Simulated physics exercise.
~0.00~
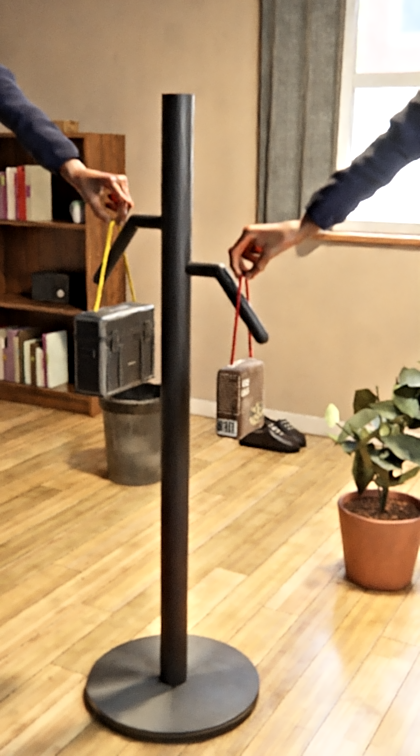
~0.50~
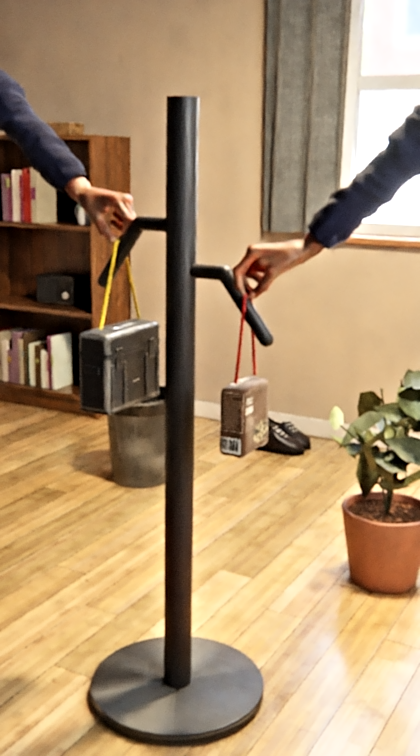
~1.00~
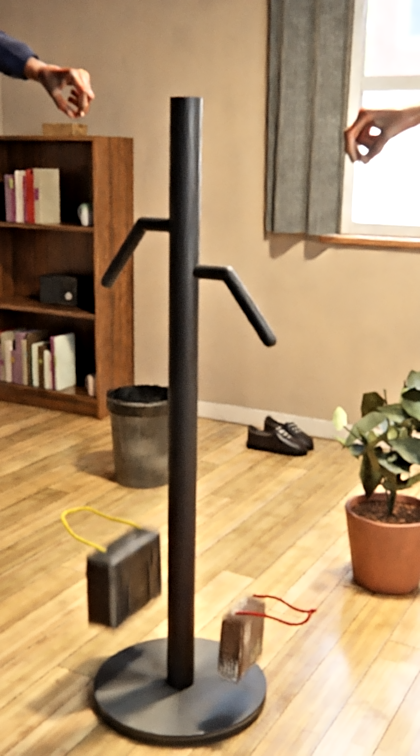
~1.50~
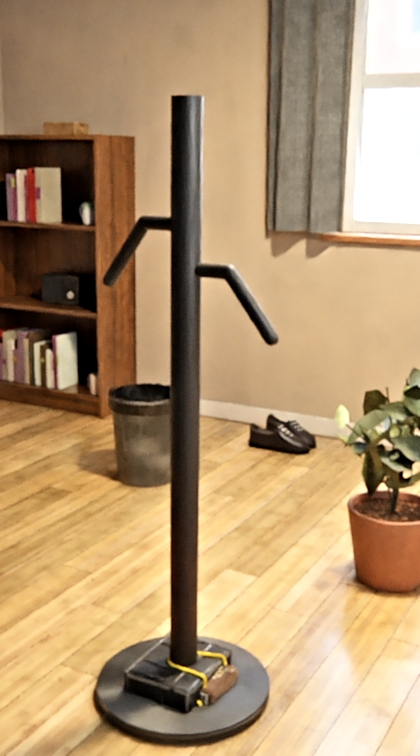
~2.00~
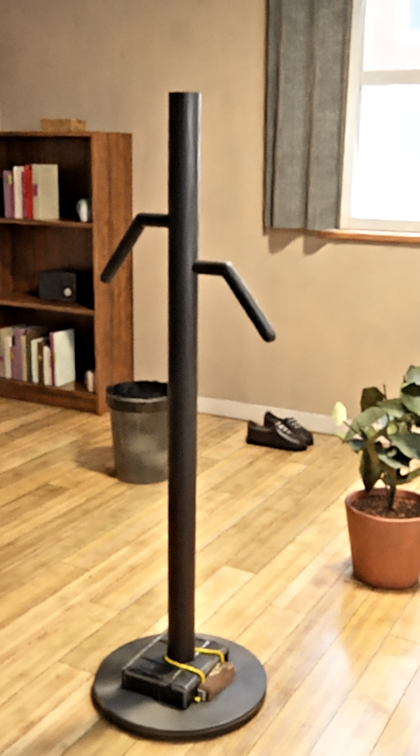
A black stand with two downward-sloping pegs rises from a round base on a wooden floor, viewed from the front by a slightly swaying camera. Behind it are a bookshelf, a bin, dark shoes, a grey curtain and a potted plant. Two hands hold a black case by a yellow loop at the left peg and a brown pouch by a red loop at the right, lowering both slightly. The hands let go and draw back as both items drop, loops trailing. They end lying together on their sides at the stand's foot, the pegs empty.
